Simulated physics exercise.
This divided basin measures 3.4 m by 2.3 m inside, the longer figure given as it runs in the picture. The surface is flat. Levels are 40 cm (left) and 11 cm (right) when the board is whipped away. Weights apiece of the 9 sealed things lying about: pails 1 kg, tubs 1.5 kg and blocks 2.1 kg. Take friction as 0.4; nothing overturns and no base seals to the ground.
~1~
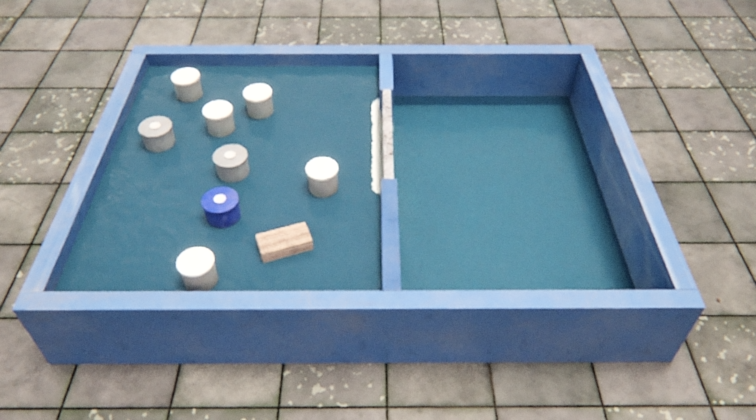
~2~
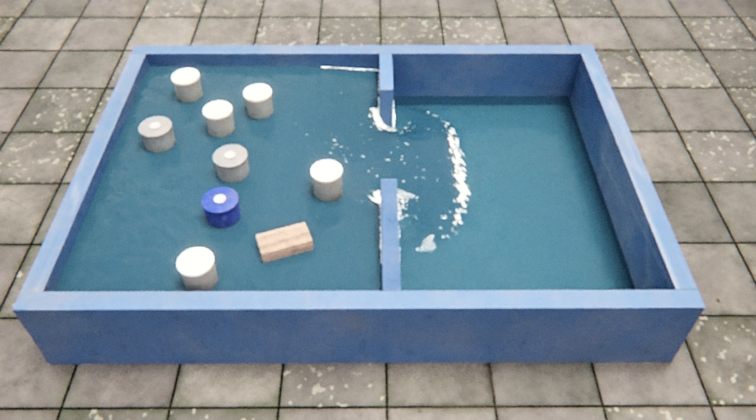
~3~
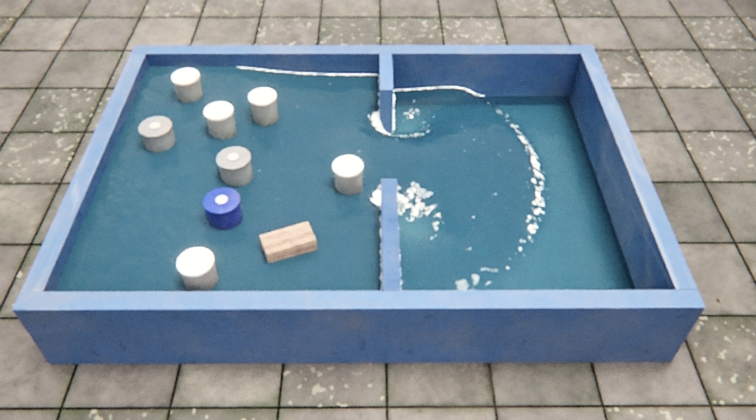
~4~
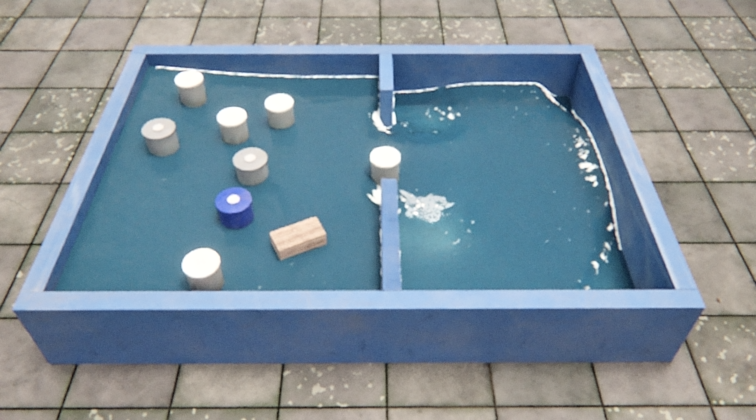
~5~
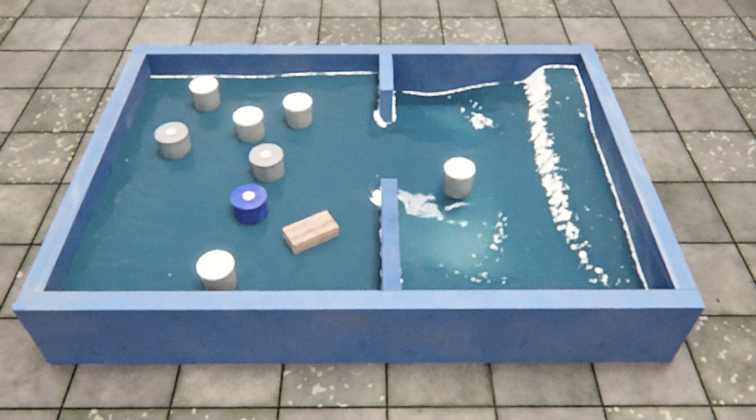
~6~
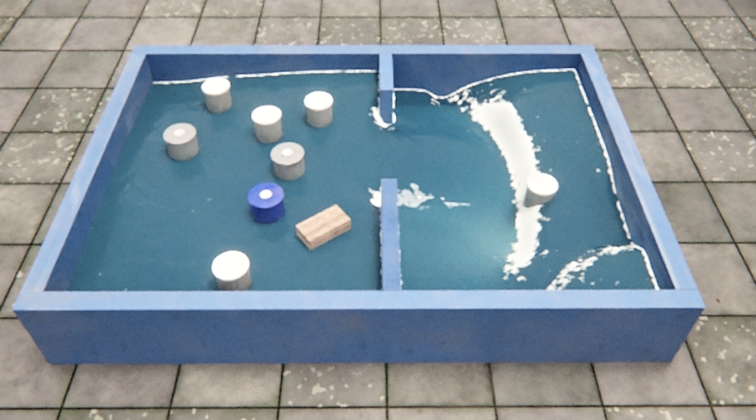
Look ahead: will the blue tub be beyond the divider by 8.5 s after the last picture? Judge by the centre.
Blue tub gets past.
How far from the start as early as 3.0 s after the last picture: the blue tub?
About 30 cm.
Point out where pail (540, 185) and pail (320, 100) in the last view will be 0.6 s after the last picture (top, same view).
Near (588, 224) and (360, 114).
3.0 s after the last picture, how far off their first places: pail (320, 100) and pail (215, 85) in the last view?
In that order: 30 cm, 10 cm.
Then, 0.6 s after the last picture the blue tub is near (289, 185), 0.5 m from its start, afloat; 1 of 9 are over the mark; 9 afloat.
Then, 3.0 s after the last picture the blue tub is near (273, 201), 0.3 m from its start, afloat; 1 of 9 are over the mark; 9 afloat.
Then, 5.5 s after the last picture the blue tub is near (370, 163), 1.0 m from its start, afloat; 2 of 9 are over the mark; 9 afloat.
Then, 8.5 s after the last picture the blue tub is near (567, 136), 2.4 m from its start, afloat; 3 of 9 are over the mark; 9 afloat.
